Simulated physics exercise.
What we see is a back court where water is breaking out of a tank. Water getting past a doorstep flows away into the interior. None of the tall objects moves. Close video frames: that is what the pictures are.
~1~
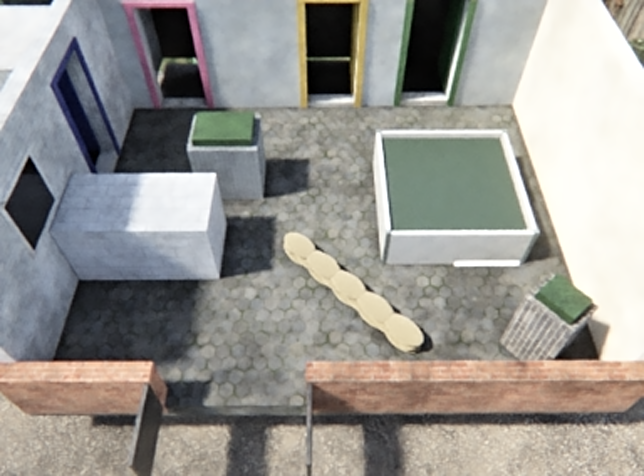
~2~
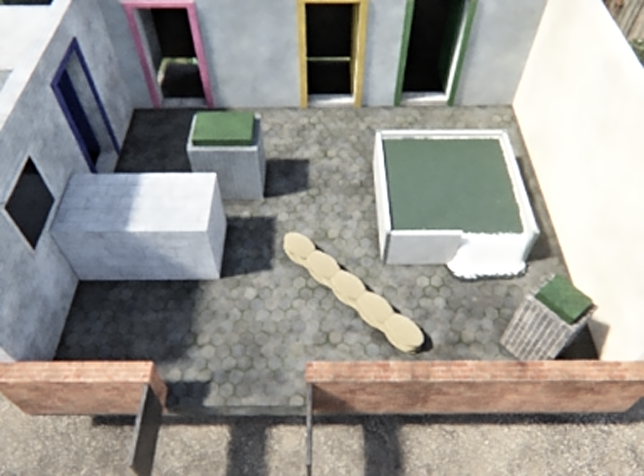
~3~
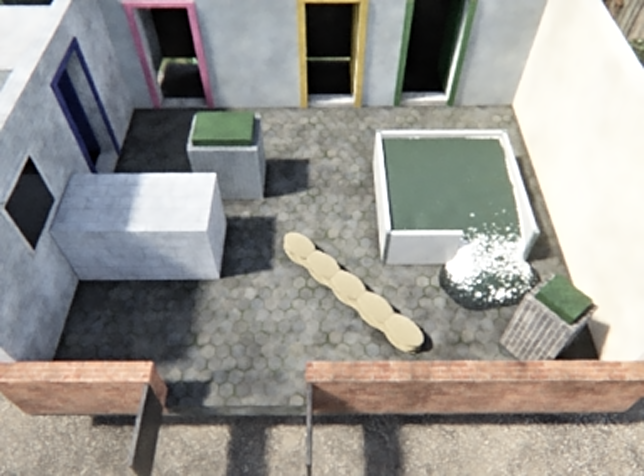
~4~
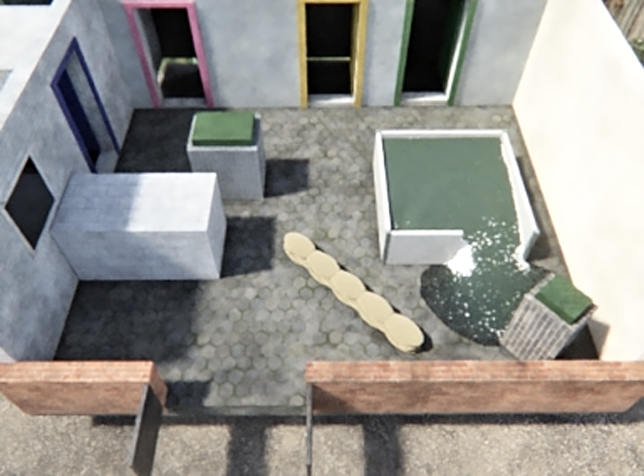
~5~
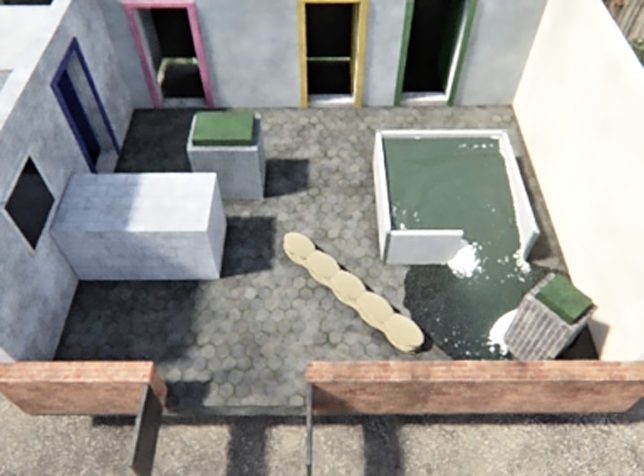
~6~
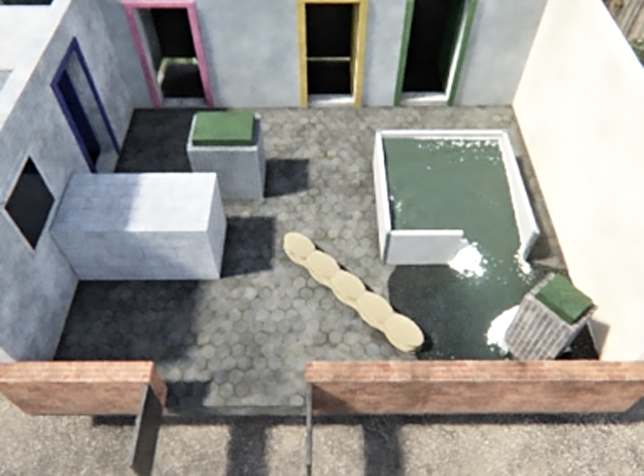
Green water bursting through a gap in a square white tank, foaming and spreading across the paving around a small ribbed block.
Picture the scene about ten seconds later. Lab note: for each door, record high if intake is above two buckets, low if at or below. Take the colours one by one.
Yellow door: Low; blue door: Low; green door: Low; pink door: Low.
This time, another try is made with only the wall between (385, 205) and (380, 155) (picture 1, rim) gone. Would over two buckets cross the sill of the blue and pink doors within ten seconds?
Then: The blue one takes less, the pink one takes more.
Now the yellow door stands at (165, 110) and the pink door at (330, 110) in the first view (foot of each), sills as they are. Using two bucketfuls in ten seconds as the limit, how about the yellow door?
So then the yellow door doesn't reach it.
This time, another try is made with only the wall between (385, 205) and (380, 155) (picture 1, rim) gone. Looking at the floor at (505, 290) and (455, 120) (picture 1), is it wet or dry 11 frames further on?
Still dry, Still dry.
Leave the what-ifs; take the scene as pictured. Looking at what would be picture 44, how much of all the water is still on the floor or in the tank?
My reading is around 98 percent.
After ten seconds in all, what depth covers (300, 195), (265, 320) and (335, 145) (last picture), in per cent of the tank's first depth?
Approx. values, in order: 8 %, 12 %, 12 %.
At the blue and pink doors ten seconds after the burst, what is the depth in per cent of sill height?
I'd say around 30 and 100 in a hundred.
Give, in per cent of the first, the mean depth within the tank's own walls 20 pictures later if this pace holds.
It comes to some 46 percent.
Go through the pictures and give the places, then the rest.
The first picture shows still water in the open tank at (450, 182).
In the second picture, water pours out at (490, 250) and has run to (454, 272).
In the third picture, the front is at (463, 300), out from the gap at (489, 252).
In the fourth picture, the front is at (484, 338), out from the gap at (488, 253).
In the fifth picture, the front is at a hidden place, out from the gap at (489, 253).
In the sixth picture, the front is at a hidden place, out from the gap at (489, 253).
A moment on, water covers 15 % of the floor; the yellow door not reached, the blue door not reached, the green door not reached, the pink door not reached.
Next, water covers 25 % of the floor; the yellow door not reached, the blue door not reached, the green door not reached, the pink door not reached.
Then, water covers 50 % of the floor; the yellow door not reached, the blue door not reached, the green door not reached, the pink door not reached.
Later, water covers 75 % of the floor; the yellow door wet at the sill, nothing in, the blue door wet at the sill, nothing in, the green door wet at the sill, nothing in, the pink door not reached.
In the end, water covers 95 % of the floor; the yellow door wet at the sill, nothing in, the blue door wet at the sill, nothing in, the green door wet at the sill, nothing in, the pink door wet at the sill, nothing in.
